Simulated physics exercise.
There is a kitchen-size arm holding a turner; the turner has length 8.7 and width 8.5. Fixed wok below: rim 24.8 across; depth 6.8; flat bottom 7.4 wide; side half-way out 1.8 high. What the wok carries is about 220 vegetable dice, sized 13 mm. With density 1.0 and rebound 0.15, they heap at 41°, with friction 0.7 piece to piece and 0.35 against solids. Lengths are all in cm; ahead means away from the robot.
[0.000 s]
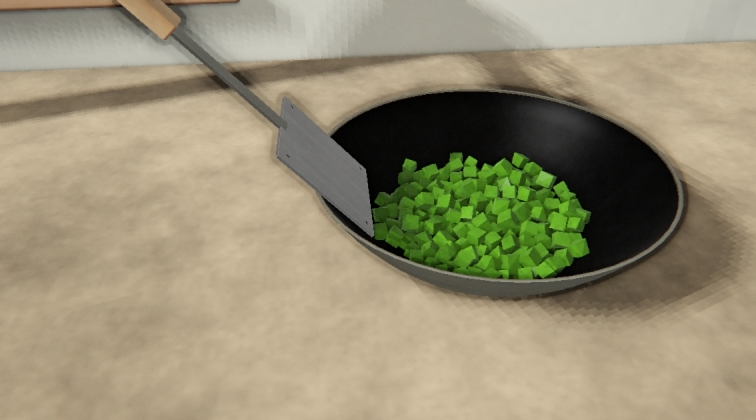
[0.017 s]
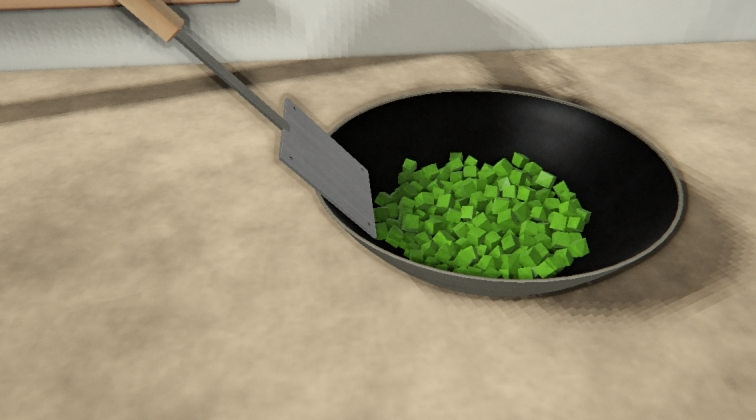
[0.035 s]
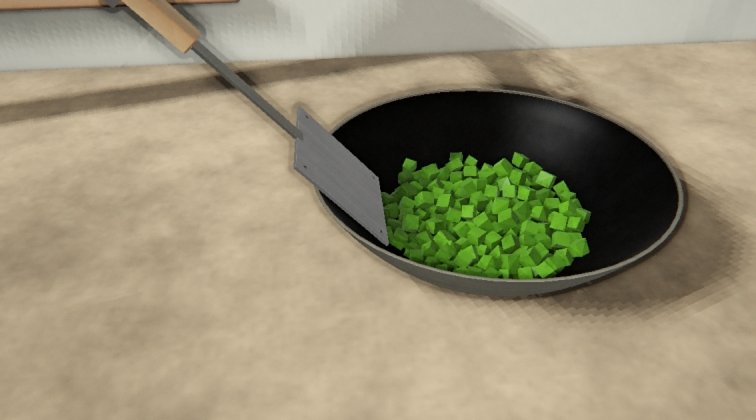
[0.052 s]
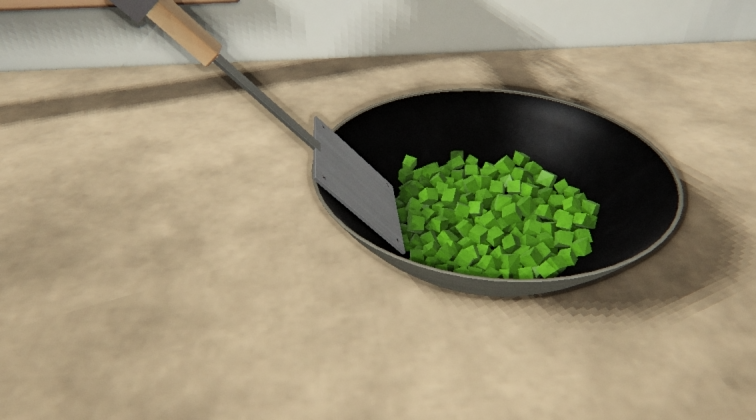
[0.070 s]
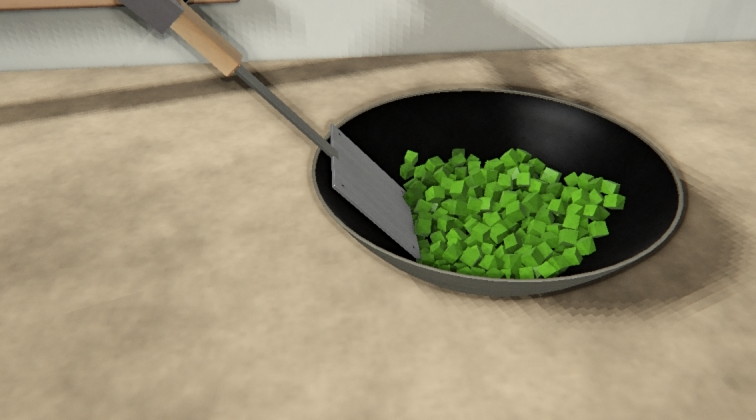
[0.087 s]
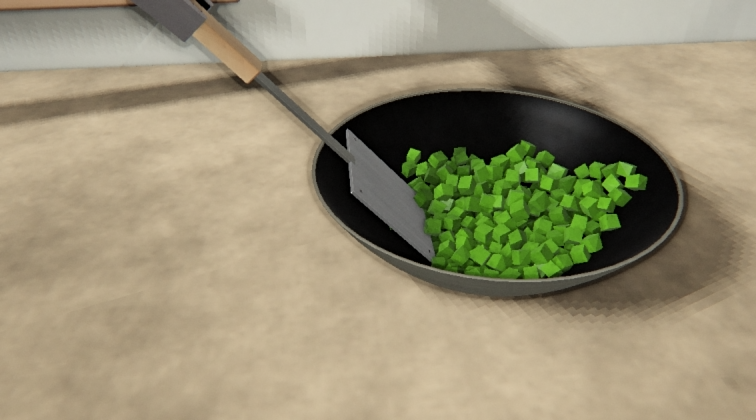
A robot arm holding a metal turner lowered its blade into the left side of a black wok and pushed a heap of small green cubes to the right, spreading them toward the far side.
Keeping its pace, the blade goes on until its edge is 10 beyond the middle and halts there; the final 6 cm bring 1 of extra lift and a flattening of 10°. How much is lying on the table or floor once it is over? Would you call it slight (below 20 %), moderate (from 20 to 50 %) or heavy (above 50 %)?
I would call it heavy.
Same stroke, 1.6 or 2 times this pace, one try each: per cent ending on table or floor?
Roughly 65 % and roughly 70 %.
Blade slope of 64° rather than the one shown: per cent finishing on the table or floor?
About 65 per cent.
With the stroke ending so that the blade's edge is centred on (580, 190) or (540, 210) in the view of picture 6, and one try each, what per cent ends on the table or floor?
First try roughly 40 percent, second roughly 5 percent.
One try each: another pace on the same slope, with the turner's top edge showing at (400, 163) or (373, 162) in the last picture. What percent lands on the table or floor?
That comes to about 70 and about 70 percent, in that order.
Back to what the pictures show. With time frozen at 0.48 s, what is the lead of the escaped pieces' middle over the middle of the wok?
The distance is around 22 cm.
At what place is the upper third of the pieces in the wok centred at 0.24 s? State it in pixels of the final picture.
It is centred close to (628, 145).
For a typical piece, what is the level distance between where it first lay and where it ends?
Distance: Around 21 cm.
By 0.17 s, sloping 49°, highest piece 9 above the table; 215 in the wok, 2 on the blade or in flight.
By 0.24 s, sloping 46°, highest piece 10 above the table; 198 in the wok, 19 on the blade or in flight.
By 0.48 s, sloping 39°, highest piece 8 above the table; 102 on the table or floor, 75 in the wok, 40 on the blade or in flight.
By 1.53 s, sloping 39°, highest piece 8 above the table; 142 on the table or floor, 75 in the wok.
Final count, 142 on the table or floor, 75 in the wok. That is 65 % on the table or floor.
